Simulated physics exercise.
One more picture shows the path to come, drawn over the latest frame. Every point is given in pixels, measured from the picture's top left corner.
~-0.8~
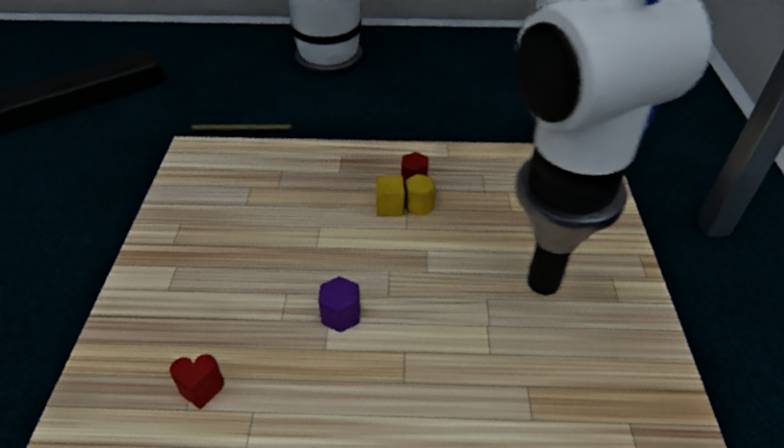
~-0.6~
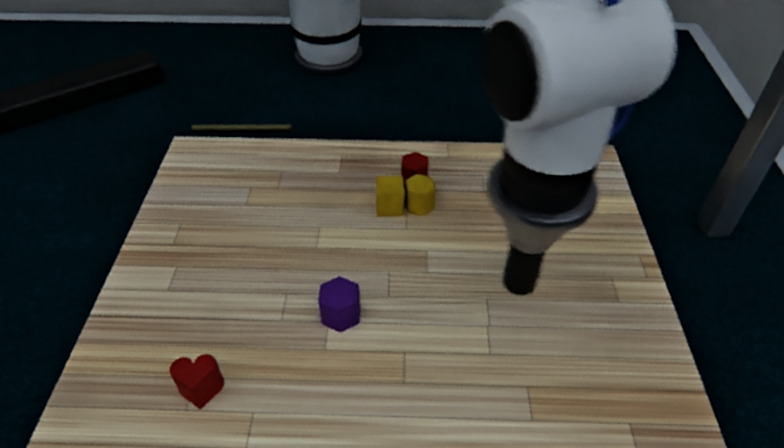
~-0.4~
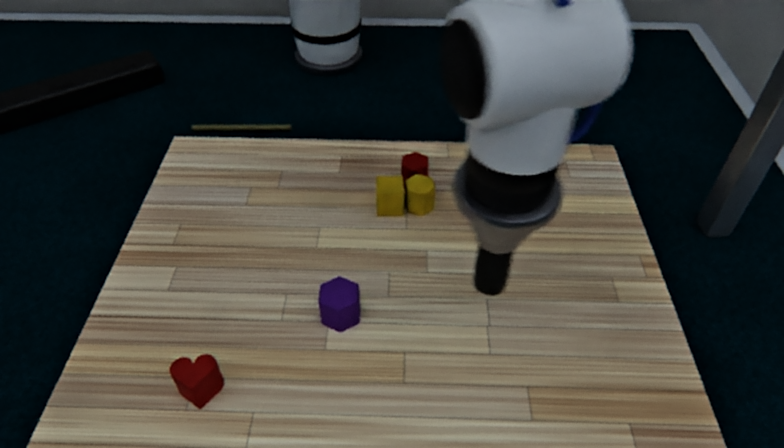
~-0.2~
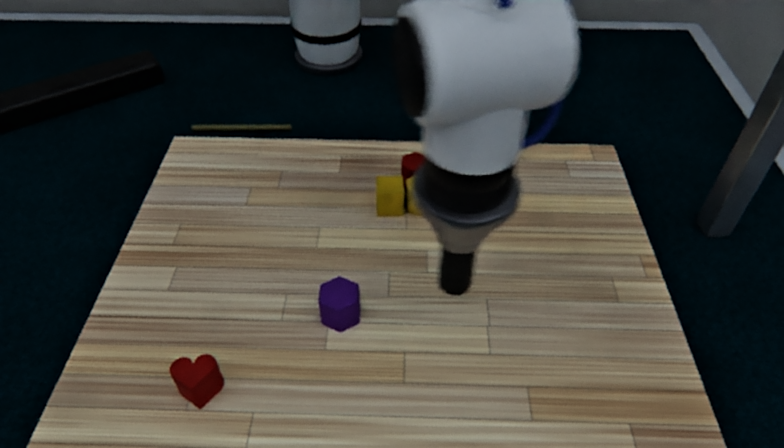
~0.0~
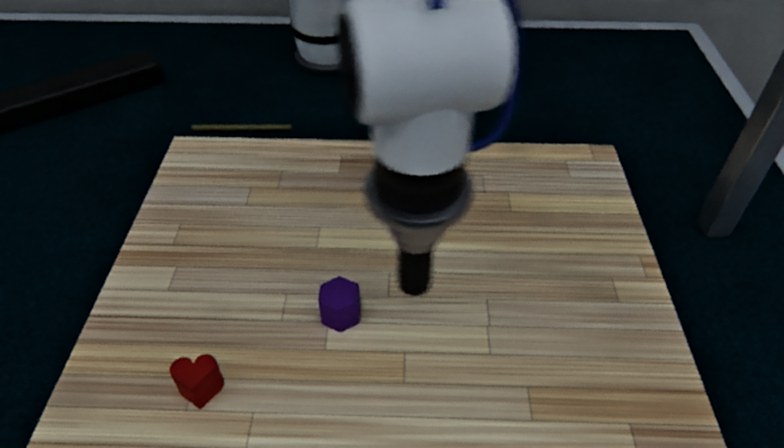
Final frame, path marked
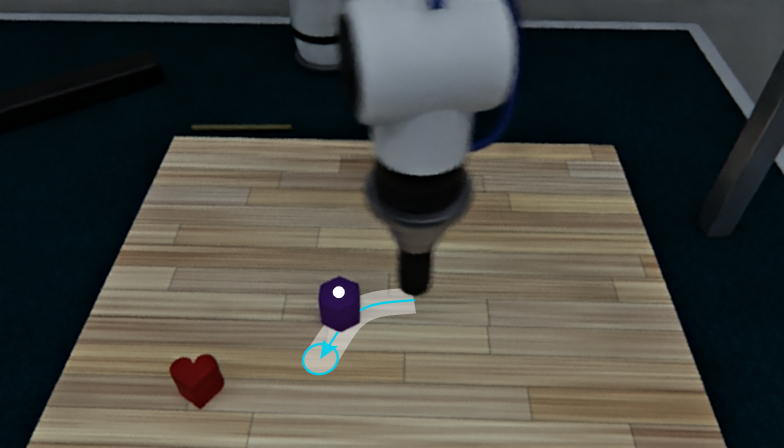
Robot arm with a dark post sliding left across a wooden board, passing in front of yellow blocks and nearing a purple hexagon.
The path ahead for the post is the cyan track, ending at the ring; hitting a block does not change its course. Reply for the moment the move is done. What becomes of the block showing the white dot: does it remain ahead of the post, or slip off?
Slipped clear.
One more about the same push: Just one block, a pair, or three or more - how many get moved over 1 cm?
Going by the path, one of them shifts by more than about 1 cm.
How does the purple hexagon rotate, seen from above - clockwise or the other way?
From the top: Clockwise.
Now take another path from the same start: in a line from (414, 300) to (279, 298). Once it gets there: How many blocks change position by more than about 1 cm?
Put simply, one block is moved more than 1 cm.
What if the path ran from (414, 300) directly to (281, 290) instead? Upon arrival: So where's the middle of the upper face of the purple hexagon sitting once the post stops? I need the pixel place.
Its top centre lands on (308, 299).
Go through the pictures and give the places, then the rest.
The first picture shows tip of the post at (543, 284), middles of tops, purple hexagon at (339, 292).
The second picture shows post at (519, 284), nothing pushed.
The third picture shows post at (489, 284), nothing pushed.
The fourth picture shows post at (455, 284), nothing pushed.
The fifth picture shows post at (414, 284), purple hexagon at (339, 292).
The line goes from (414, 300) through (374, 305) and (342, 326) to (320, 359); the dot is on the purple hexagon.
The first path, step by step. One third of the way, post at (373, 289); nothing pushed yet.
Two thirds of the way, post at (340, 311); purple hexagon at (301, 306).
At the end, post at (318, 343); purple hexagon at (293, 310), turned 25° clockwise.
